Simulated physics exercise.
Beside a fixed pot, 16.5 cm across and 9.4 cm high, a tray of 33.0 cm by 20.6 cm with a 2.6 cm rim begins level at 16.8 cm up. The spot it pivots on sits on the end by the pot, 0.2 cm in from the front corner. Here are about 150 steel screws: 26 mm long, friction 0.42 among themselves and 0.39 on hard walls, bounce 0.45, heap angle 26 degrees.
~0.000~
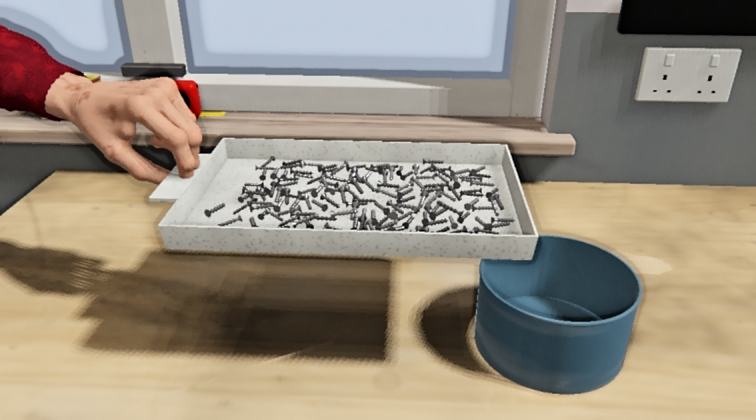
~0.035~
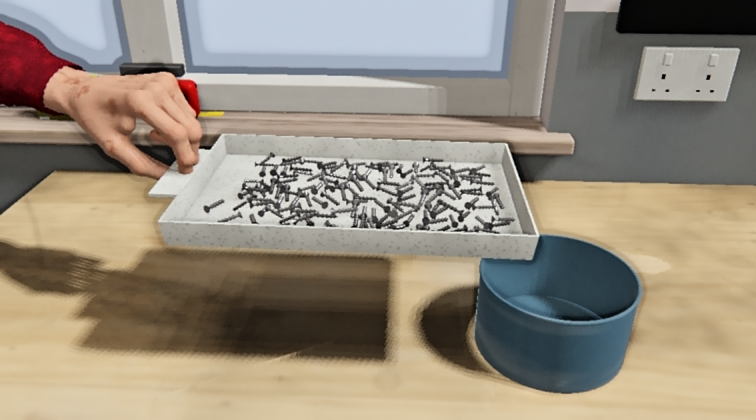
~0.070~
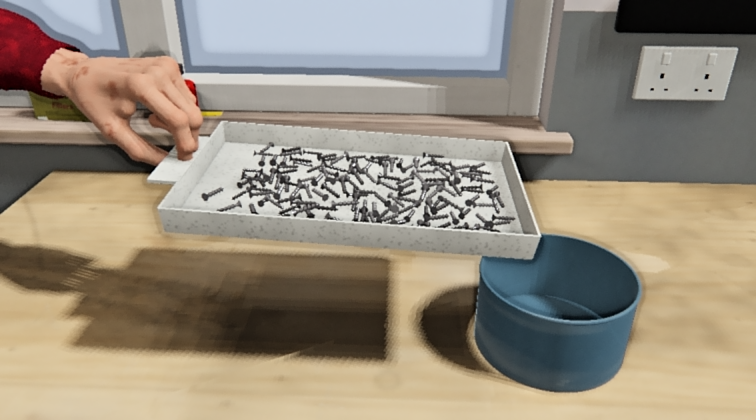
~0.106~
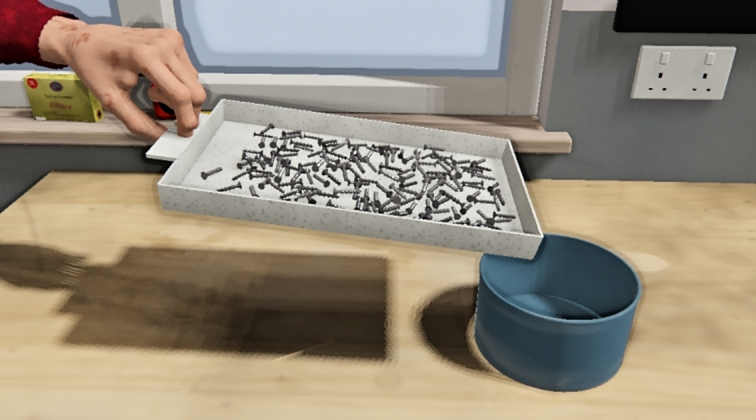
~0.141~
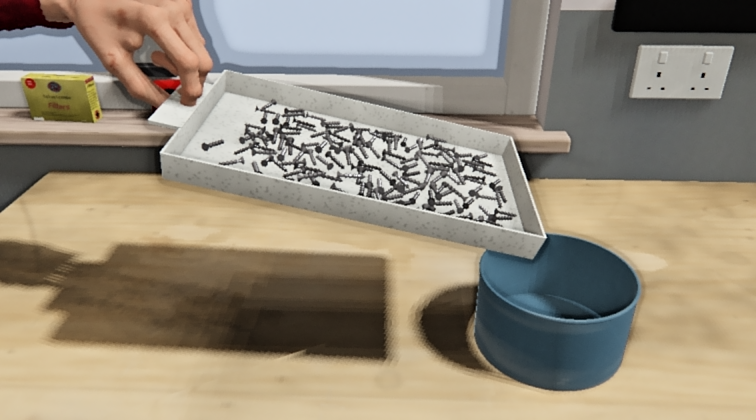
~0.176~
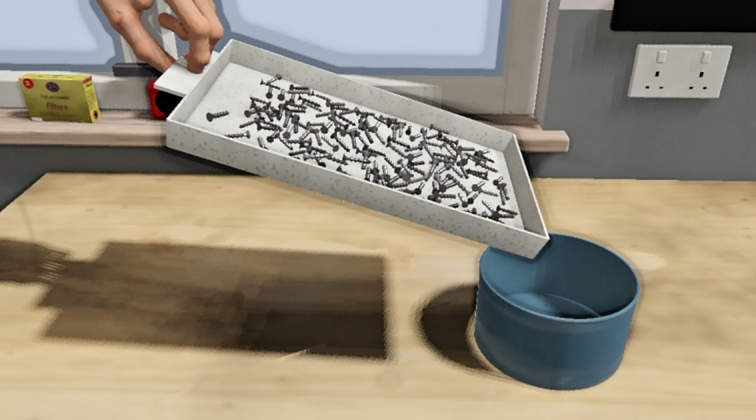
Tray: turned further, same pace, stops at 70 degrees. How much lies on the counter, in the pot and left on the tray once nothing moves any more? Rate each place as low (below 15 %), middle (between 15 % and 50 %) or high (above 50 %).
Ratings: Counter middle; pot middle; left on the tray middle.
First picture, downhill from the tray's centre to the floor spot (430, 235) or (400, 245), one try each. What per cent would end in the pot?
First try: Around 0 percent; second try: Around 0 percent.
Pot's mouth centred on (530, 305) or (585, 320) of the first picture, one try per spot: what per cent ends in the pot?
In order, about 25 and about 55 per cent.
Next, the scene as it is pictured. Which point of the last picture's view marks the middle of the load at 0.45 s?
Somewhere about (513, 142) in the last view.
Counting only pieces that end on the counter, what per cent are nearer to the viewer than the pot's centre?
Share: Some 90 %.
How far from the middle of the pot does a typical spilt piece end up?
Roughly 22 centimetres.
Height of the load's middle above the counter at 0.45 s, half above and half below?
About 24 cm.
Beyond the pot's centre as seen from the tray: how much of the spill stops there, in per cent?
About 90 per cent.
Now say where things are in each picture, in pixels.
In the first frame, tray tilt 0 degrees, front corners at (163, 224) and (534, 235); middle of the pieces at (365, 201); pot at (559, 274).
In the second frame, tray tilt 1 degrees, front corners at (163, 220) and (535, 235); middle of the pieces at (365, 198).
In the third frame, tray tilt 3 degrees, front corners at (162, 207) and (537, 235), lowest corner right front; middle of the pieces at (366, 192).
In the fourth frame, tray tilt 8 degrees, front corners at (162, 183) and (539, 235), lowest corner right front; middle of the pieces at (367, 181).
In the fifth frame, tray tilt 13 degrees, front corners at (165, 152) and (542, 236), lowest corner right front; middle of the pieces at (370, 167).
In the sixth frame, tray tilt 19 degrees, front corners at (172, 119) and (545, 236), lowest corner right front; middle of the pieces at (375, 152); pot at (558, 271). The tray's pace is about 165 degrees a second.
After 0.34 s, tilt 46 degrees; the tray holds 100 %, the pot 0 %.
After 0.45 s, tilt 64 degrees; the tray holds 100 %, the pot 0 %.
After 0.70 s, tilt 70 degrees; the tray holds 30 %, the pot 40 %.
In the end, at 2.3 s, counter 30 %, pot 45 %, tray 30 %.
